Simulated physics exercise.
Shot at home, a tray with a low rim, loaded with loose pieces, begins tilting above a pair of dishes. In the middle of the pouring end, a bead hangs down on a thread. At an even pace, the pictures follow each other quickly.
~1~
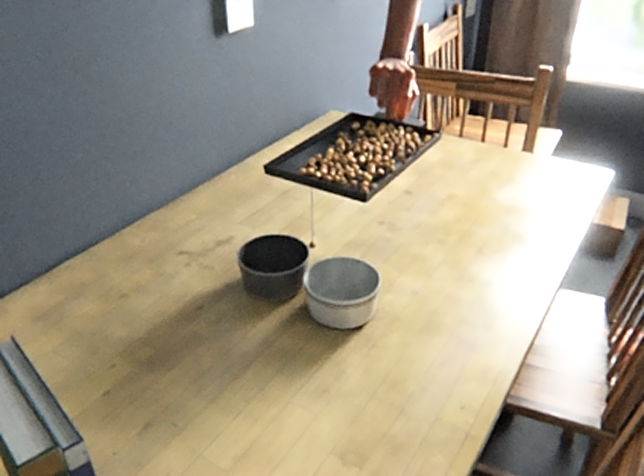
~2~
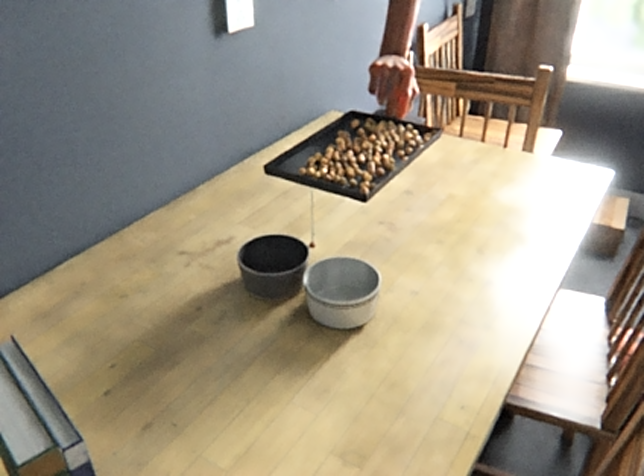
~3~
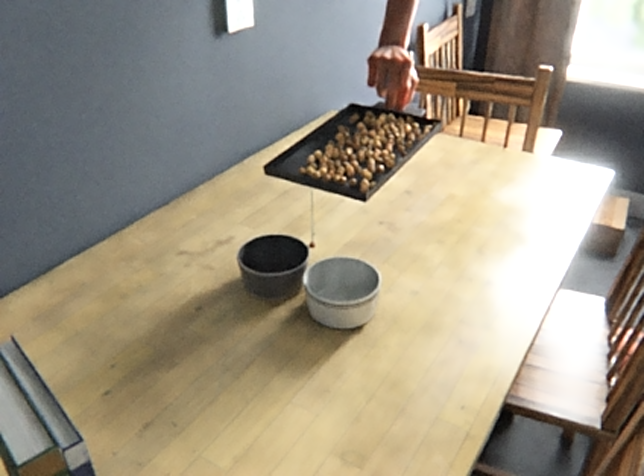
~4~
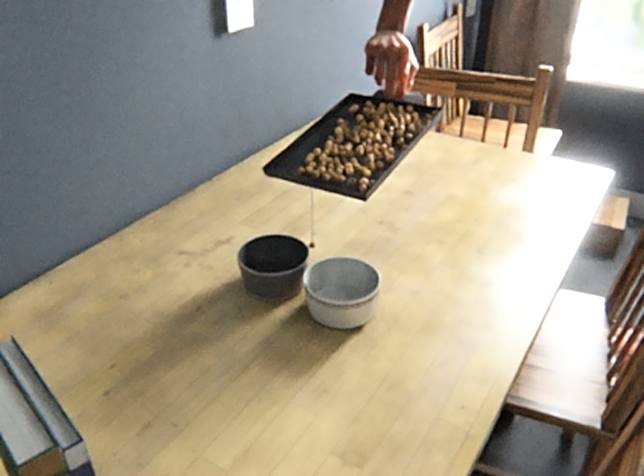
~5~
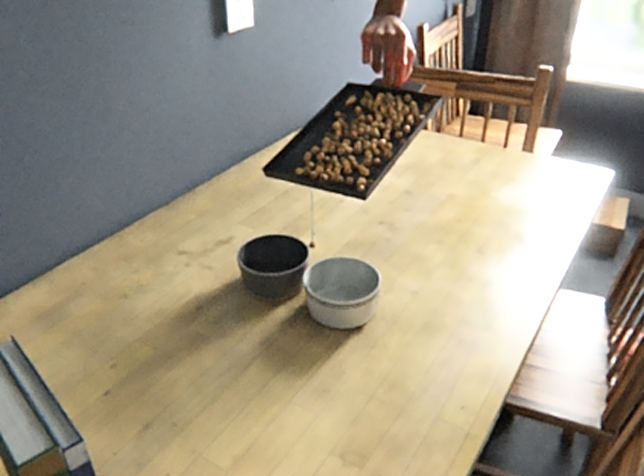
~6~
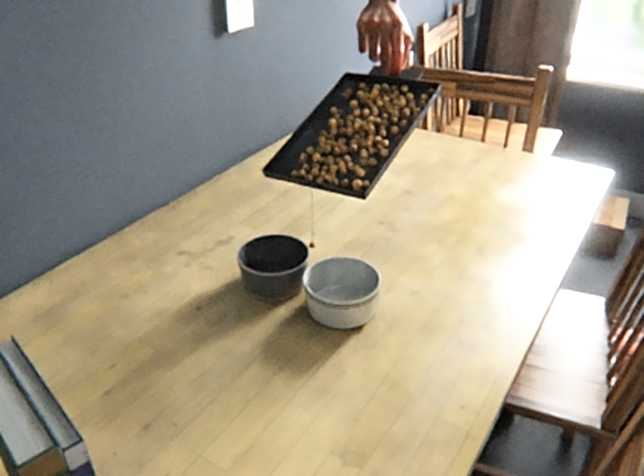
The clip opens on a hand holding a dark, low-rimmed tray of round wooden beads above two dishes on a wooden table, a small bead hanging on a thread beneath. The hand raises the far end, tilting the tray steadily steeper, and the load begins shifting toward the near edge.
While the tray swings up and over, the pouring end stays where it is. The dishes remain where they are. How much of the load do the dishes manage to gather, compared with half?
They gather more than half of it.
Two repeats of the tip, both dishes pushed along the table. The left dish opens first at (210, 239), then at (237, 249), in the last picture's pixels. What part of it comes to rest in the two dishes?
Close to 80 in a hundred first, close to 80 in a hundred second.
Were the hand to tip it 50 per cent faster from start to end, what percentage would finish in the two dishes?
I'd say 60 percent or thereabouts.
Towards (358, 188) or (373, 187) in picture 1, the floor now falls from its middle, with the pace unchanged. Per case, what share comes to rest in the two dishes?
First some 90, then 80 per cent.
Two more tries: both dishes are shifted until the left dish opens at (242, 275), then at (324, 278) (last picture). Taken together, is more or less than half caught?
In the first position shy of half, in the second shy of half.
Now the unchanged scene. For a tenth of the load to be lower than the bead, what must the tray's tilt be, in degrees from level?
Tilt: Around 65 degrees.
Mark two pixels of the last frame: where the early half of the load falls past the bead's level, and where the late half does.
It goes through near (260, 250) first, then near (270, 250).
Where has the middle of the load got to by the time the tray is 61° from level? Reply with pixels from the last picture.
About (299, 166).
Shortly afterwards, tray tipped steeply; the bulk on the tray; only a few in the left dish; only a few outside both; near a quarter in the air.
Next, tray tipped right over; near a quarter on the tray; a little in the right dish; near a third in the left dish; a little outside both; a little in the air.
Some moments later, tray tipped past a quarter turn; a little in the right dish; near two thirds in the left dish; near a quarter outside both.
In the end, tray tipped past a quarter turn; a little in the right dish; near two thirds in the left dish; near a quarter outside both.
